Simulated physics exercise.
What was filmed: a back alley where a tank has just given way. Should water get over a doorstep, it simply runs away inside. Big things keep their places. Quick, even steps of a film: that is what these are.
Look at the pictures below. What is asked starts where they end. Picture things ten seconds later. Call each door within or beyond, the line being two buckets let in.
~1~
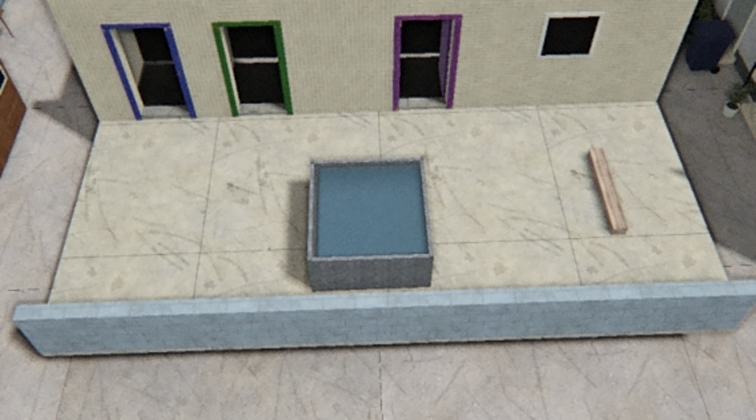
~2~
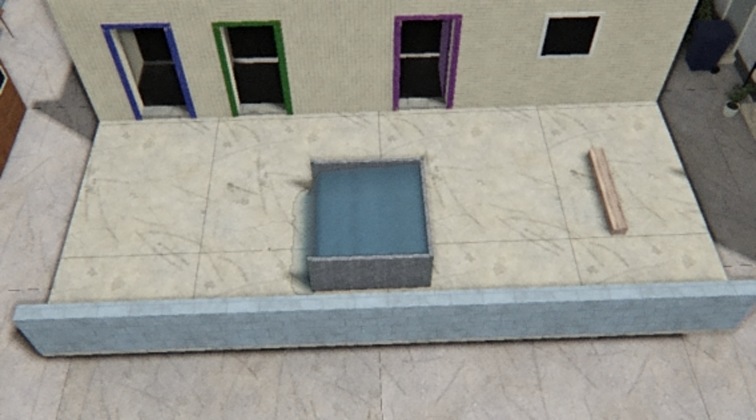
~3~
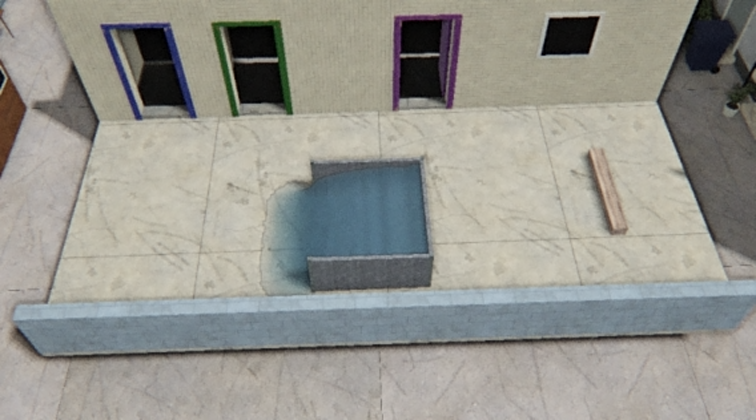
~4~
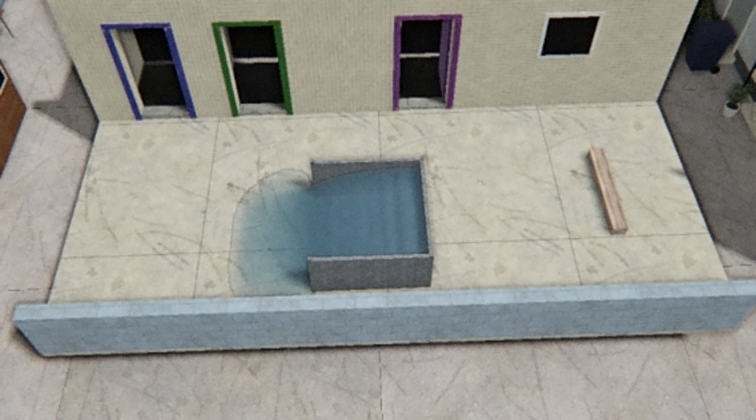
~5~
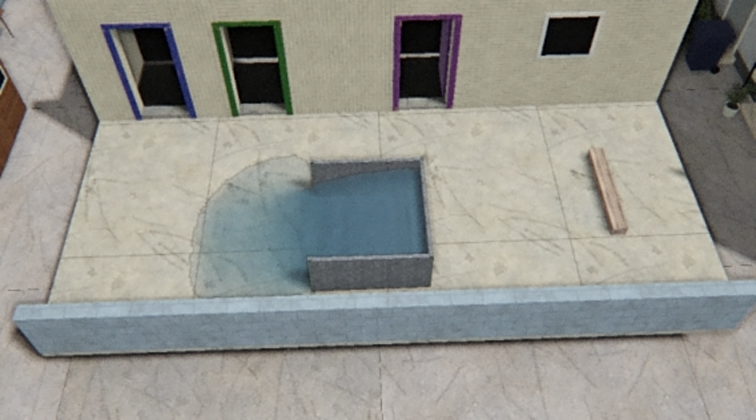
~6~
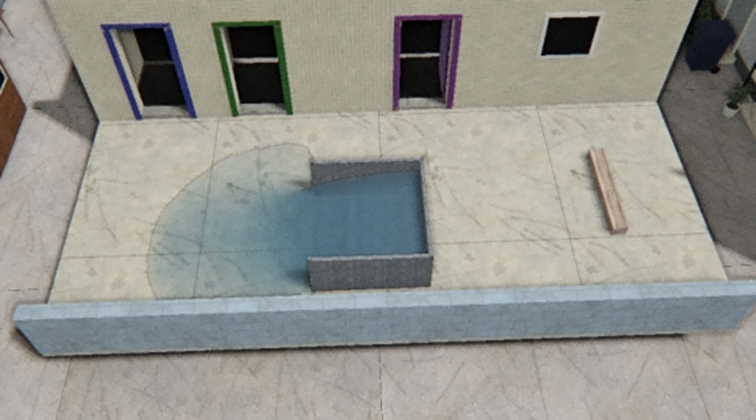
Purple door - within; blue door - within; green door - within.
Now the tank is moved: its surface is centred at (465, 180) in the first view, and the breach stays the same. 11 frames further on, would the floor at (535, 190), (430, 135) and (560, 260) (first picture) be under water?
Spared, spared, spared.
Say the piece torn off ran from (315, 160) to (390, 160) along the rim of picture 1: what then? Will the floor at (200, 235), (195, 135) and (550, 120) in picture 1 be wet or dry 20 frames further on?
Going through them, the first would be still bare, the next submerged and the last submerged.
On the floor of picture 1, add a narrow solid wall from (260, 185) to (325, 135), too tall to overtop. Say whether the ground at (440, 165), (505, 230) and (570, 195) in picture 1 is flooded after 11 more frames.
First spared, then spared, then spared.
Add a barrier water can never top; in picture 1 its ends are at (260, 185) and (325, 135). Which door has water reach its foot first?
First: The one in blue.
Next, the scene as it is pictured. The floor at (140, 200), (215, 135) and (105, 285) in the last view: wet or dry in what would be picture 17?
In that order: Flooded, under water, awash.
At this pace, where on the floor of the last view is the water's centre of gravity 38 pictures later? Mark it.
At about (233, 229).
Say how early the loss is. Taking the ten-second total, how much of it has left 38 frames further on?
Estimate: 85 %.
A moment on, water covers 35 % of the floor; the purple door not reached, the blue door not reached, the green door not reached.
Next, water covers 40 % of the floor; the purple door not reached, the blue door wet at the sill, nothing in, the green door wet at the sill, nothing in.
Then, water covers 40 % of the floor; the purple door not reached, the blue door under two buckets in, the green door wet at the sill, nothing in.
Later, water covers 35 % of the floor; the purple door not reached, the blue door under two buckets in, the green door wet at the sill, nothing in.
In the end, water covers 20 % of the floor; the purple door not reached, the blue door under two buckets in, the green door wet at the sill, nothing in.
